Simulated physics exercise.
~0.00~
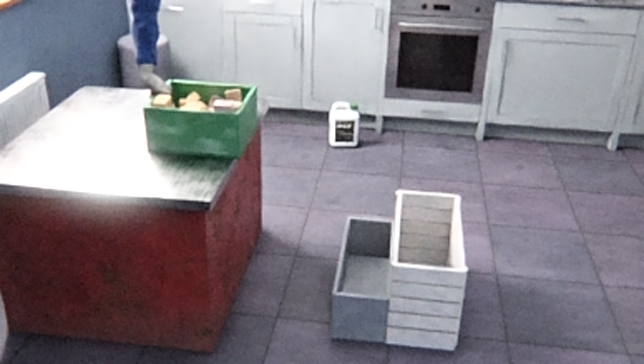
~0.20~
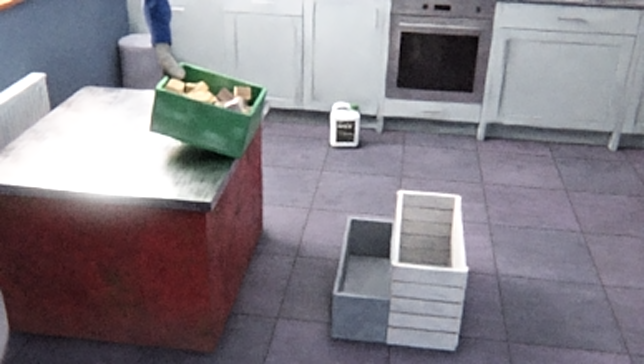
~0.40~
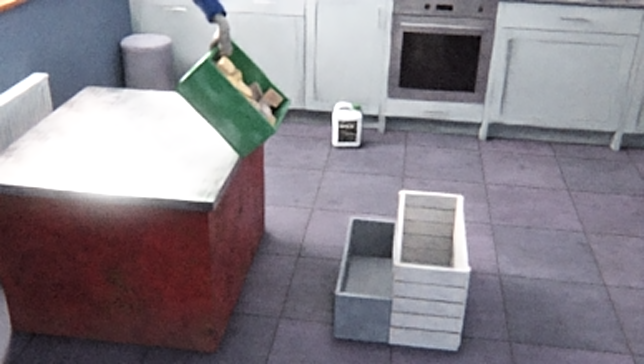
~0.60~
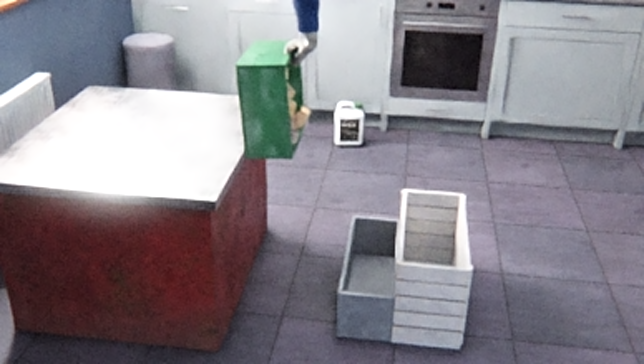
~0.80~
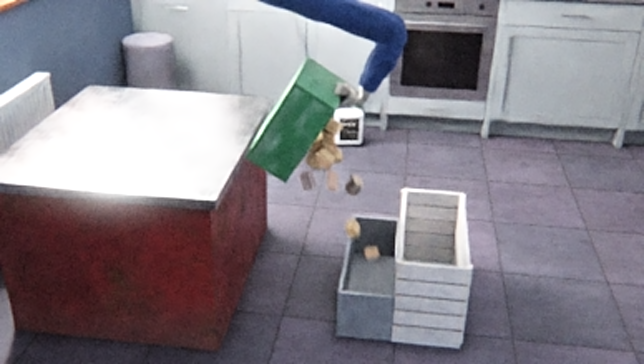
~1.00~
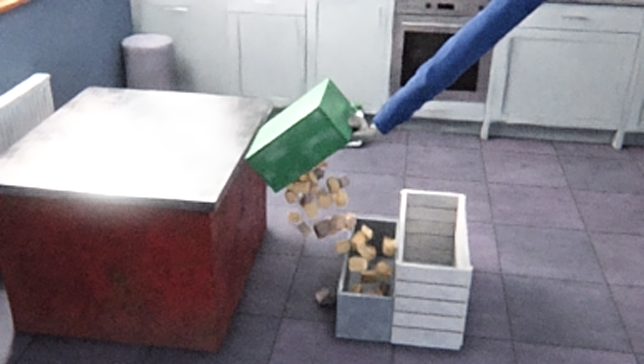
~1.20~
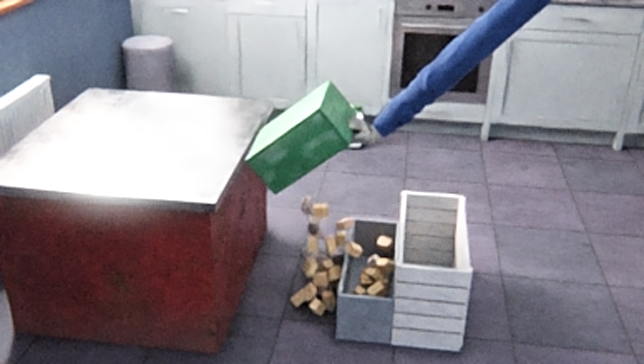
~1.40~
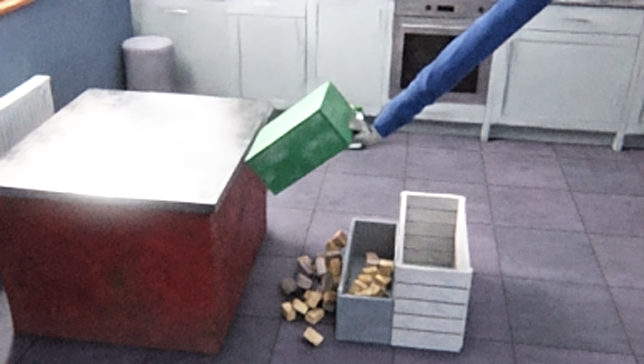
A green crate full of loose wooden blocks sits at the right end of a red bench with a pale top, seen from above in a kitchen with white cabinets and an oven. On the tiled floor to the right stand a low grey tote and, beyond it, a taller white tub. A blue-sleeved arm tips the crate over to the right, past the bench's edge. Blocks spill out, first into the tote, then increasingly onto the floor before it. The crate stays upturned, with more blocks heaped on the floor than in the tote and none visible in the tub.
